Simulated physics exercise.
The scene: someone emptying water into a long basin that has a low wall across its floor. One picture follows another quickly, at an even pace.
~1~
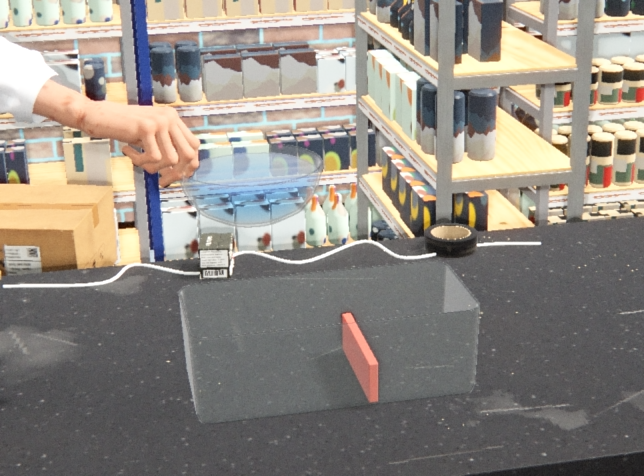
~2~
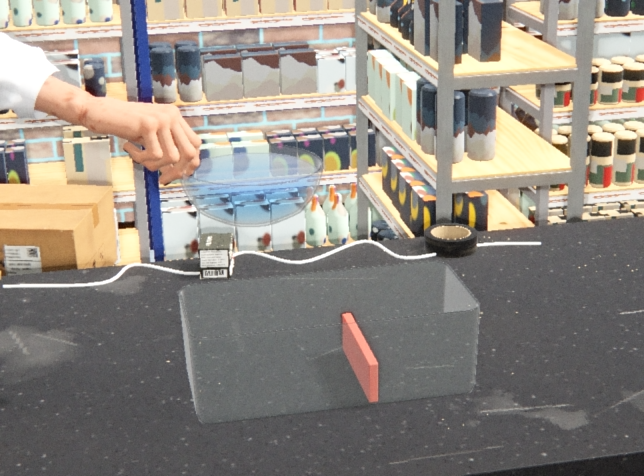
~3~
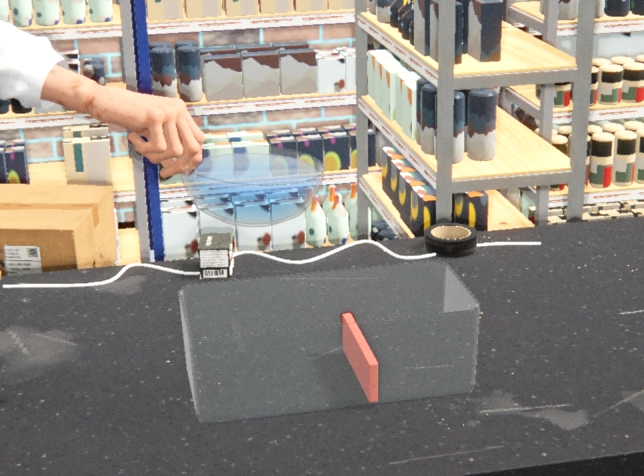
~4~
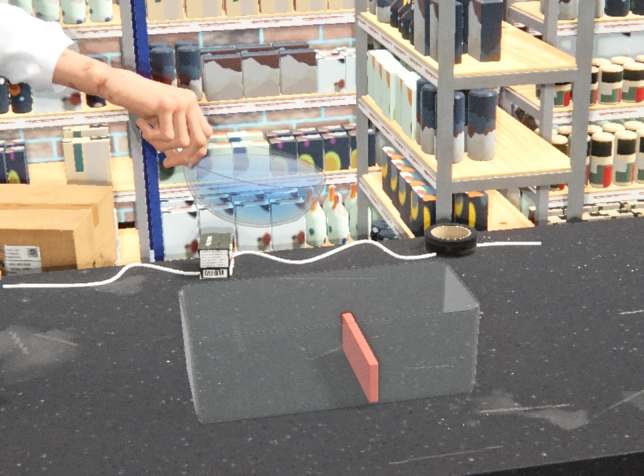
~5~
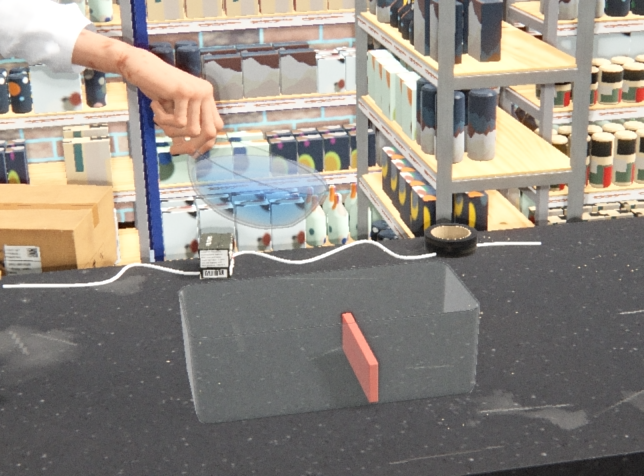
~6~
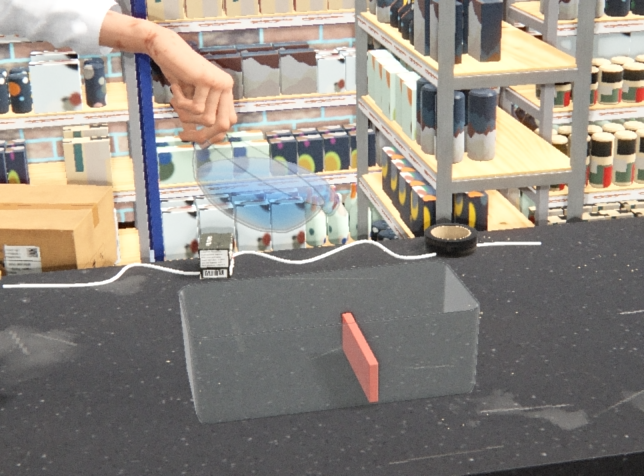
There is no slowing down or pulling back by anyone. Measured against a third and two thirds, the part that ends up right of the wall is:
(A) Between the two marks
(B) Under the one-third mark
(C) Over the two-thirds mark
Option A: Between the two marks.
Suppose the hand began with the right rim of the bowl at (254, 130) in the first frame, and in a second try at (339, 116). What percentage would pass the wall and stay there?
You'd get 5 percent from the first and 70 percent from the second.
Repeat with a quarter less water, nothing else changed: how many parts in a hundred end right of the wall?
45 %.
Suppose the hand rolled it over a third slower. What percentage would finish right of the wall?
Some 65 per cent.
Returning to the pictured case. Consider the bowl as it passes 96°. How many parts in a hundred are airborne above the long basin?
30 in a hundred.
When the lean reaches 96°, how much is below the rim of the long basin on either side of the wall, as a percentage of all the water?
Left part: Around 10 %. Right part: Around 50 %.
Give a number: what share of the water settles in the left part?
Something like 50 per cent, roughly.
A moment on, the bowl is tipped on its side and 5 per cent is still to pour, 12 is left of the wall and 51 right of it.
Next, the bowl is tipped right over and 0 per cent is still to pour, 41 is left of the wall and 44 right of it.
Then the bowl is tipped right over and 0 per cent is still to pour, 47 is left of the wall and 50 right of it.
Later the bowl is tipped right over and 0 per cent is still to pour, 48 is left of the wall and 50 right of it.
In the end 48 per cent lies left of the wall, 50 right of it and 3 outside.
